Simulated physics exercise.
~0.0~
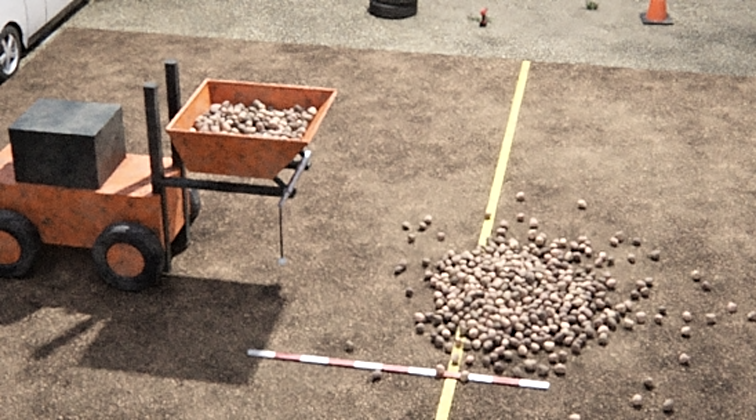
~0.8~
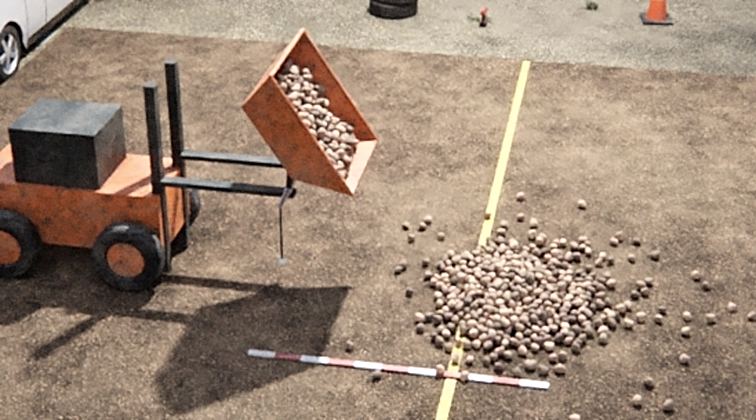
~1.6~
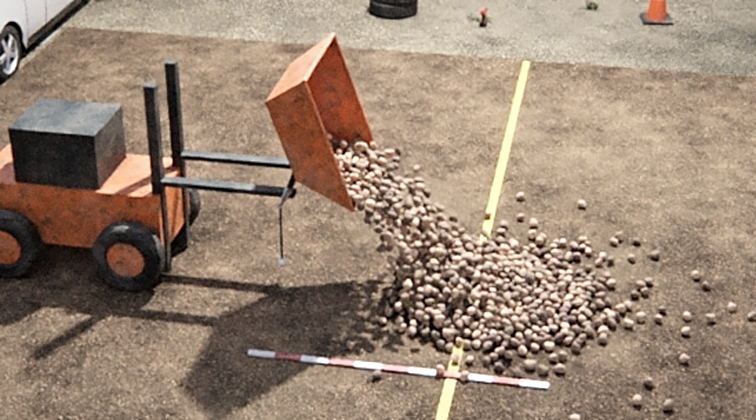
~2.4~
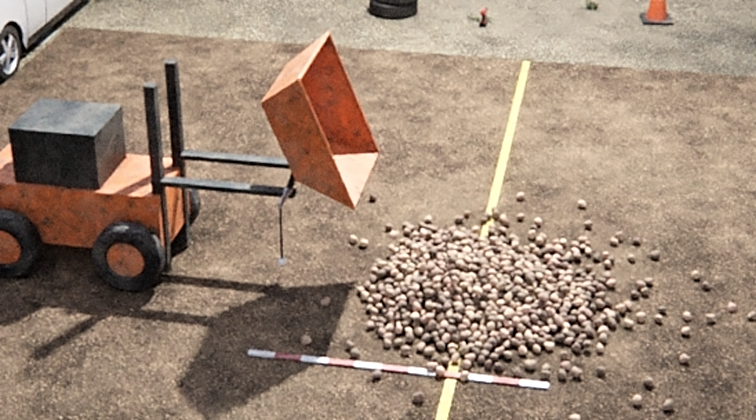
An orange forklift with a dark block on its back stands at the left of a brown dirt yard, seen from above at an angle, holding up an orange skip full of pinkish-brown stones. To the right, a heap of similar stones lies across a yellow line, near a red and white staff; a white car and an orange cone sit at the edges. The skip tips steeply forward, its stones still inside. It tilts further, and the stones pour down onto the heap's left side. Finally the skip hangs empty, still tipped, above a broader pile straddling the line.
